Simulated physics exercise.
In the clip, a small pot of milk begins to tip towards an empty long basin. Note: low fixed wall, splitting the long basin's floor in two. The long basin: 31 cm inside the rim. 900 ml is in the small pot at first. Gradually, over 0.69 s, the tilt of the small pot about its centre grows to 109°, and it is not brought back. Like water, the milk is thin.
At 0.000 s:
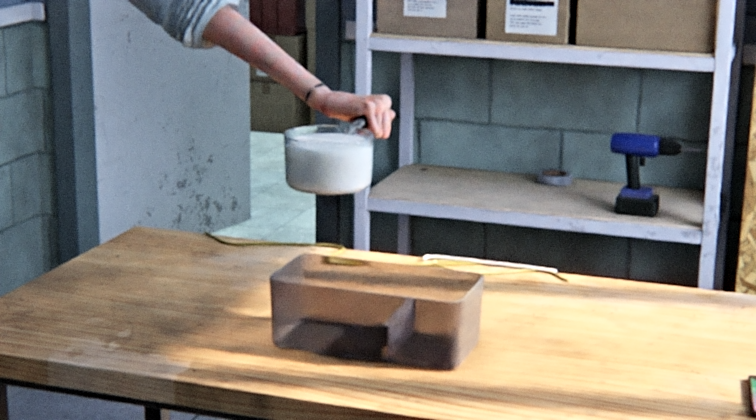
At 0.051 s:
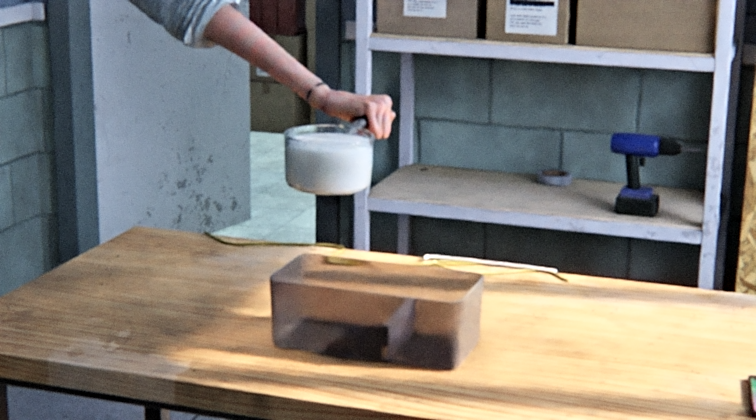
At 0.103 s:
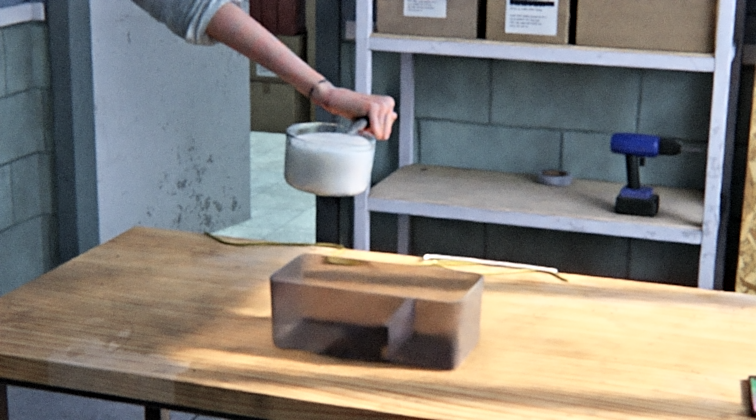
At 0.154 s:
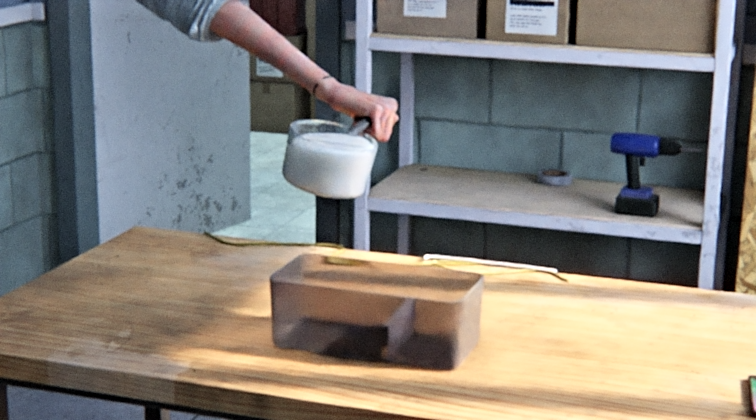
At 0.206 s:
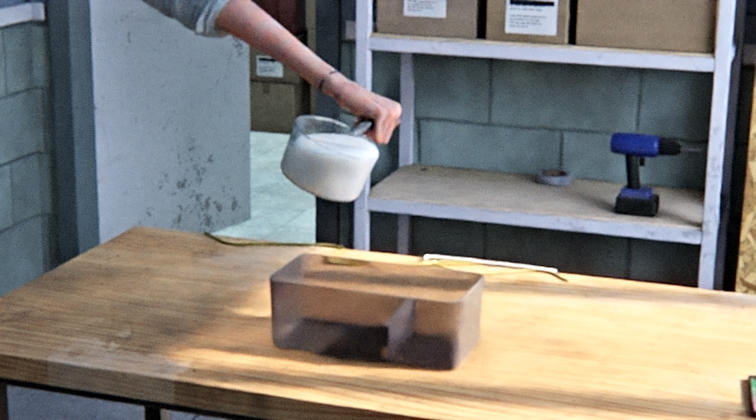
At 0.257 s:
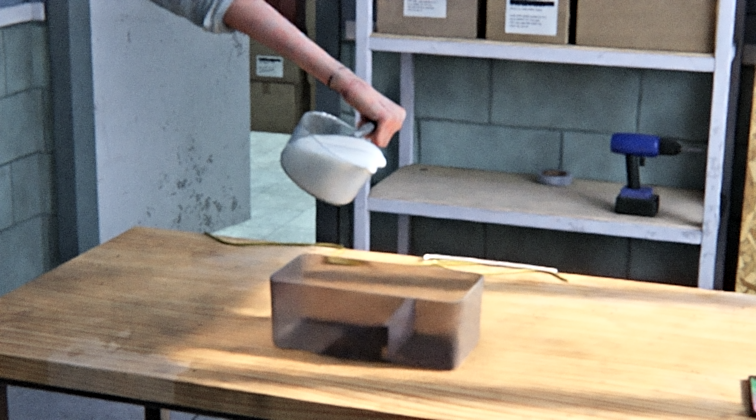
Small pot of milk tilting rightward in a hand above a divided basin on a table, the milk reaching its rim.
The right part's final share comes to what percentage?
It comes to roughly 57 %.
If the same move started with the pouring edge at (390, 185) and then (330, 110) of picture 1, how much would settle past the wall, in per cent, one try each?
Some 70 and 5 per cent, in that order.
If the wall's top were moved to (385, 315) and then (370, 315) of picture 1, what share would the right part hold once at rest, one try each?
One try each: Around 75 percent and then around 90 percent.
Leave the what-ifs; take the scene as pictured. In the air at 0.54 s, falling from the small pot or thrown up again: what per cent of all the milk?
It comes to roughly 48 per cent.
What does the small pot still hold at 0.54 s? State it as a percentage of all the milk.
I'd estimate some 30 % remains.
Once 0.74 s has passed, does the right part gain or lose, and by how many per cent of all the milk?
The right part's share shrinks by around 6 per cent.
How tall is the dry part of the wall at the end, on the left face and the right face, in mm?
Some 42 mm on the left and 24 mm on the right.
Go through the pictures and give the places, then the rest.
In the first picture, it leans 0°; its right rim is at (370, 139); the milk meets the walls at (291, 138) and (370, 145); the long basin's rim runs from (285, 267) to (473, 289); the wall's top is at (399, 312).
In the second picture, it leans 1°; its right rim is at (371, 141); the milk meets the walls at (292, 138) and (370, 146).
In the third picture, it leans 6°; its right rim is at (372, 144); the milk meets the walls at (293, 137) and (372, 147).
In the fourth picture, it leans 13°; its right rim is at (374, 150); the milk meets the walls at (294, 138) and (373, 148).
In the fifth picture, it leans 22°; its right rim is at (375, 158); the milk meets the walls at (293, 140) and (375, 152); 1 per cent is over the edge.
In the sixth picture, it leans 33°; its right rim is at (375, 167); the milk meets the walls at (291, 140) and (373, 160); 5 per cent is over the edge.
By 0.54 s the tilt is 96° and 29 per cent is still to pour, 1 is left of the wall and 22 right of it.
By 0.74 s the tilt is 109° and 5 per cent is still to pour, 20 is left of the wall and 63 right of it.
By 0.96 s the tilt is 109° and 0 per cent is still to pour, 37 is left of the wall and 59 right of it.
By 1.19 s the tilt is 109° and 0 per cent is still to pour, 41 is left of the wall and 57 right of it.
At rest 41 per cent lies left of the wall, 57 right of it and 2 outside.
